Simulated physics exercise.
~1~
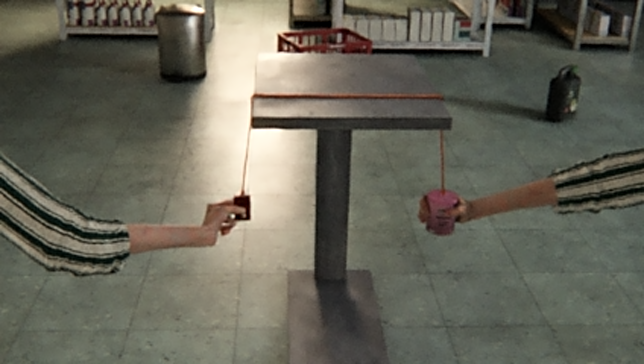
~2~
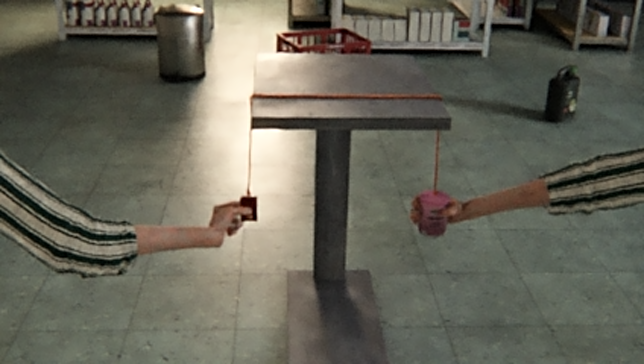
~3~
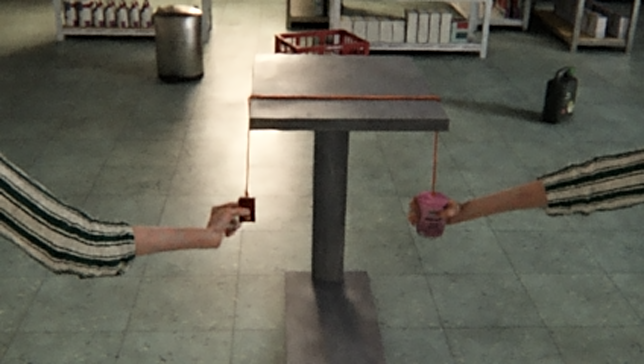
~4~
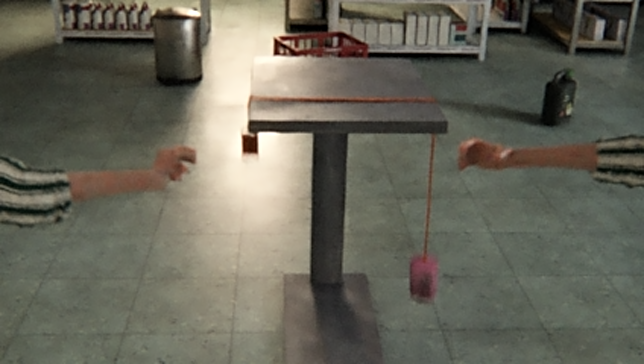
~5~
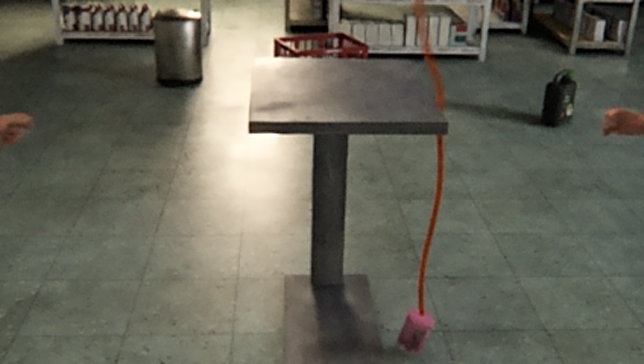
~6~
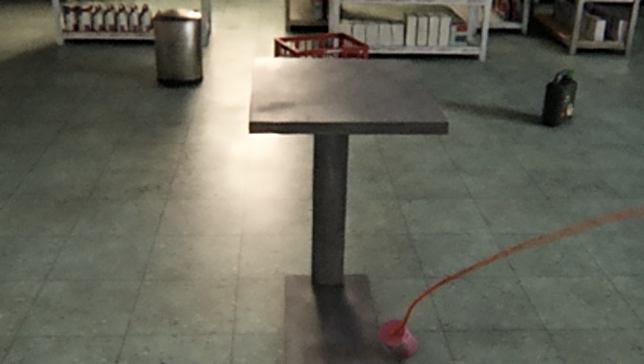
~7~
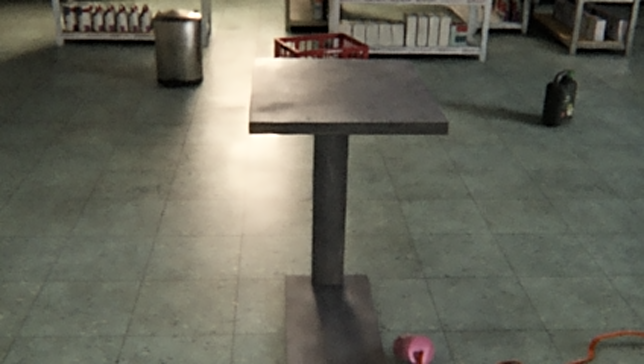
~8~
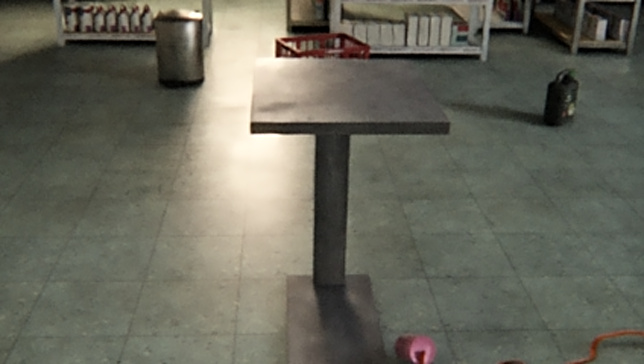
Two hands release a ribbon over a stand, and it slides off right as the pink tin drops to the floor.
